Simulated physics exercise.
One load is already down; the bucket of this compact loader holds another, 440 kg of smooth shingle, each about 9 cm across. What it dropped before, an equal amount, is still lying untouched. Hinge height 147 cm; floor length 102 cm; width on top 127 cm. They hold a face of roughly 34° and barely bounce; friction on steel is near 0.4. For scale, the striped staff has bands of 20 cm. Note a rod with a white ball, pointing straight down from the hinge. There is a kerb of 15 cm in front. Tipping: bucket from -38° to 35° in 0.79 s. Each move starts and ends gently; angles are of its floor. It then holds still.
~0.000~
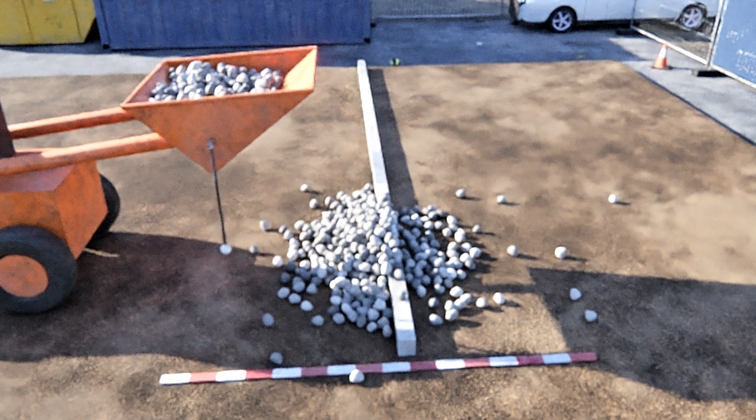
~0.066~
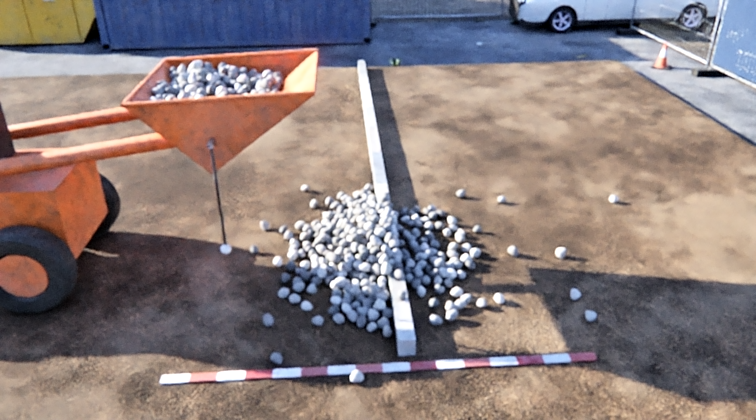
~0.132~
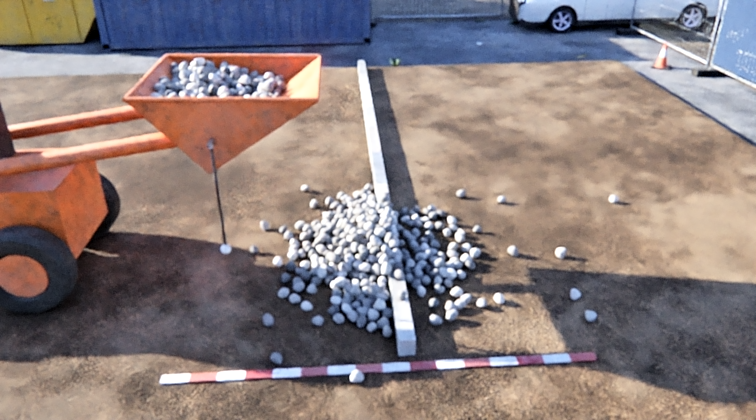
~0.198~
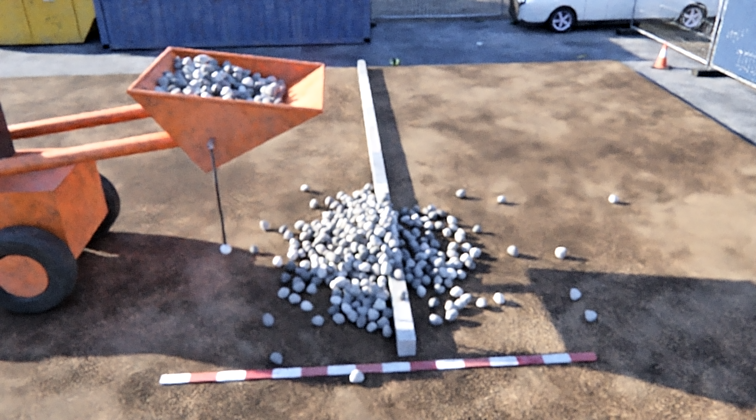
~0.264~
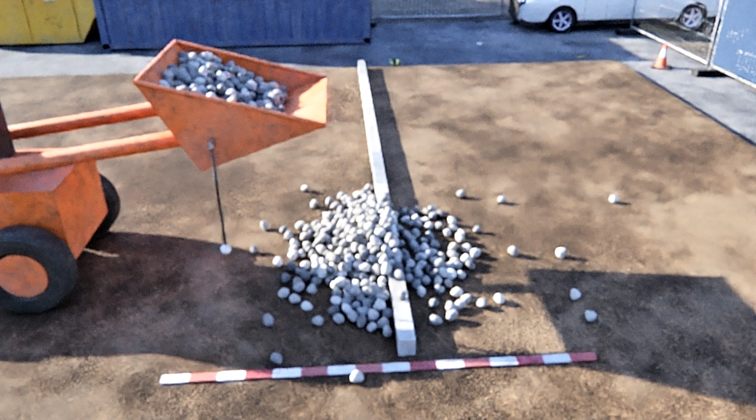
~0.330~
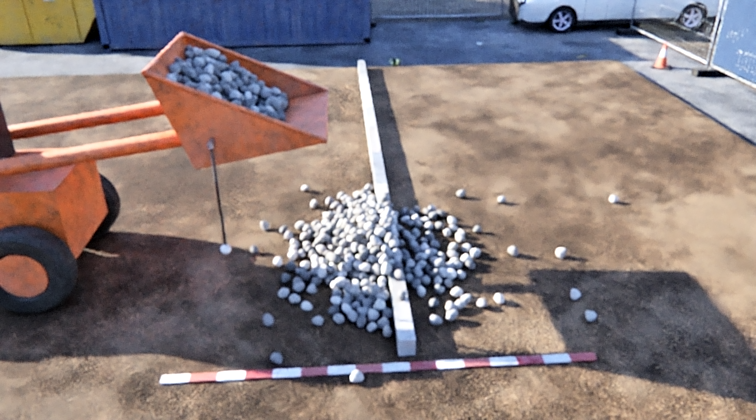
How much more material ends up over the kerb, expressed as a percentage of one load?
About 31 per cent of a load more.
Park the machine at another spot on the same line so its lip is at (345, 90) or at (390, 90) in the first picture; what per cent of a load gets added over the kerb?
Near 65 in a hundred, then near 100 in a hundred.
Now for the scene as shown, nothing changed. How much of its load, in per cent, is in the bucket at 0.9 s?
Some 90 %, roughly, is held.
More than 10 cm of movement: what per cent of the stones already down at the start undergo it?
Near 25 per cent, I reckon.
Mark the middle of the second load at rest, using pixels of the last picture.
They settle centred around (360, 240).
After 0.6 s the floor is at 23°; in per cent of one load, 100 in the bucket, 80 on this side of the kerb, 20 over the kerb; the foremost stones are at (534, 237).
After 0.9 s the floor is at 35°; in per cent of one load, 91 in the bucket, 89 on this side of the kerb, 20 over the kerb; the foremost stones are at (534, 237).
After 1.2 s the floor is at 35°; in per cent of one load, 34 in the bucket, 145 on this side of the kerb, 21 over the kerb; the foremost stones are at (534, 237).
After 4.1 s the floor is at 35°; in per cent of one load, 0 in the bucket, 149 on this side of the kerb, 51 over the kerb; the foremost stones are at (558, 245). Net gain over the kerb, 31.
